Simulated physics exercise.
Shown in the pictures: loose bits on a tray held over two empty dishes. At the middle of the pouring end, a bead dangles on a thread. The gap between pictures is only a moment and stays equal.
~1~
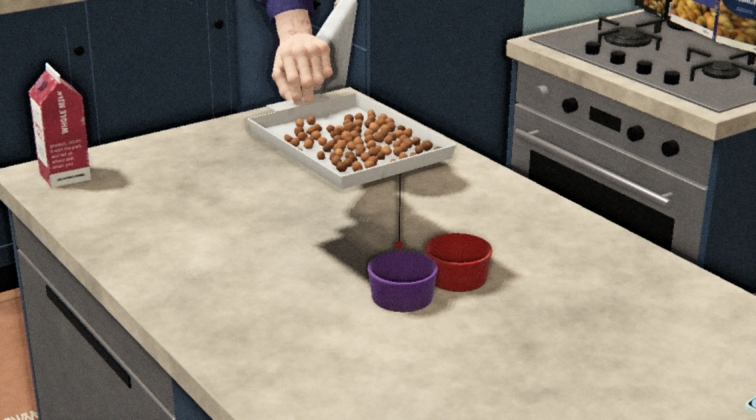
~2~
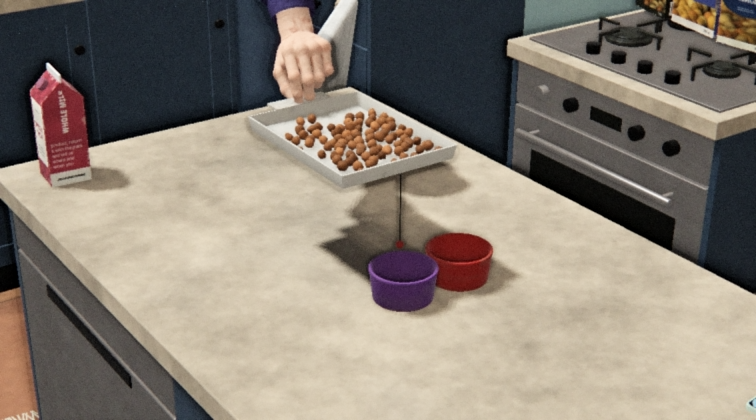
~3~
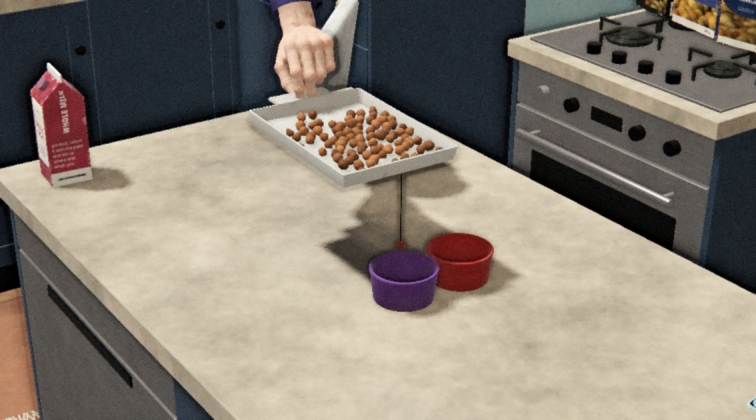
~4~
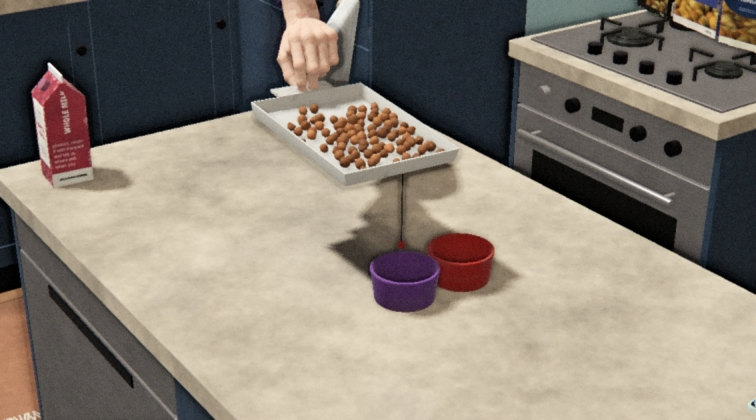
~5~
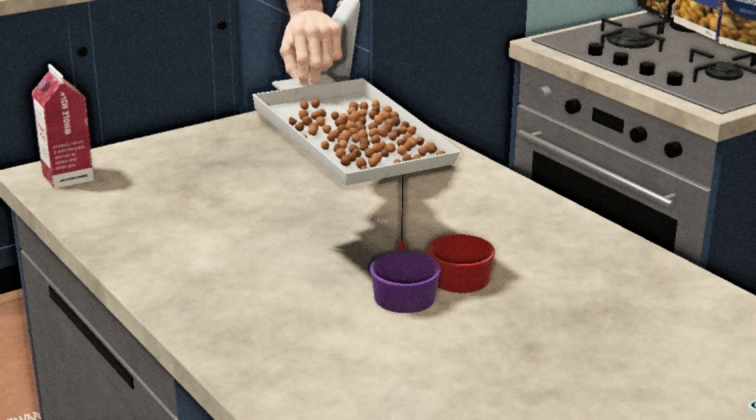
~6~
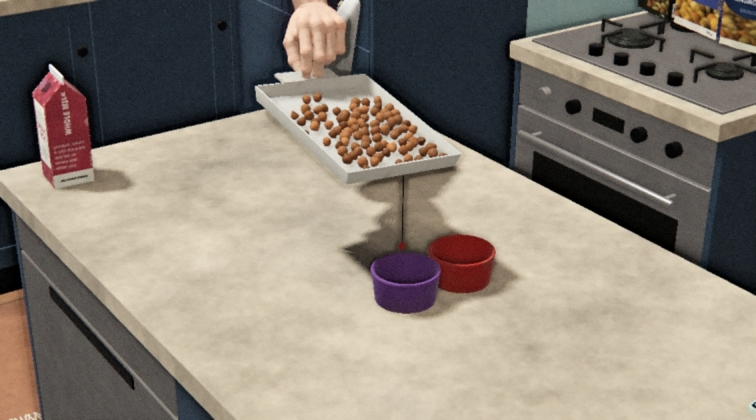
At first, a hand holds a pale tray of hazelnuts level above a purple dish and a red dish on a counter, a bead hanging on a thread from its near edge. Then the hand slowly raises the far end, tilting the tray slightly toward its right corner, while the dishes stay still.
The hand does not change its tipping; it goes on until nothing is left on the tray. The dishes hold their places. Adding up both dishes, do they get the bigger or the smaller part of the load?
Catch is a majority.
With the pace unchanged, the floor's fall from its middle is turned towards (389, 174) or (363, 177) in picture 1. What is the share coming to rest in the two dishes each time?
The share is 30 per cent in the first and 20 per cent in the second.
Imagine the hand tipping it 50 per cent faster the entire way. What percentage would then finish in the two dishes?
I'd put it at some 70 per cent.
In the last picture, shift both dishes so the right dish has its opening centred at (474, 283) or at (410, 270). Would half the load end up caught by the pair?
In the first position a minority, in the second a minority.
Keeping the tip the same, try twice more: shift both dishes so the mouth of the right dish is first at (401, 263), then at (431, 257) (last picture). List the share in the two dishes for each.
0 per cent the first time, 30 per cent the second time.
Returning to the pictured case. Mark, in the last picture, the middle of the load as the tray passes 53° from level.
Close to (408, 127).
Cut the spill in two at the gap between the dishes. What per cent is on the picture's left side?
That's roughly 20 per cent of the pieces.
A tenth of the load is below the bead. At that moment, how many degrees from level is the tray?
That happens at close to 100 degrees.
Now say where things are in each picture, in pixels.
Corners of the pouring end near (342, 175) and (452, 144), level; middle of the load near (359, 142), hazelnuts; left dish near (422, 293); right dish near (478, 273); bead on its thread near (399, 245), in the first picture.
Corners of the pouring end near (343, 174) and (453, 144), level; middle of the load near (359, 141), in the second picture.
Corners of the pouring end near (344, 173) and (454, 145), tipped barely, lowest at the right corner; middle of the load near (360, 139), in the third picture.
Corners of the pouring end near (346, 172) and (456, 147), tipped a little, lowest at the right corner; middle of the load near (362, 137), in the fourth picture.
Corners of the pouring end near (347, 171) and (457, 150), tipped a little, lowest at the right corner; middle of the load near (363, 135), in the fifth picture.
Corners of the pouring end near (349, 170) and (457, 152), tipped a little, lowest at the right corner; middle of the load near (365, 132); left dish near (426, 294); right dish near (482, 274), in the sixth picture.
Shortly afterwards, tray tipped steeply; the whole lot on the tray.
Next, tray tipped right over; the whole lot on the tray.
Some moments later, tray tipped past a quarter turn; a little in the left dish; the bulk in the right dish; near a quarter outside both.
In the end, tray tipped past a quarter turn; a little in the left dish; the bulk in the right dish; near a quarter outside both.
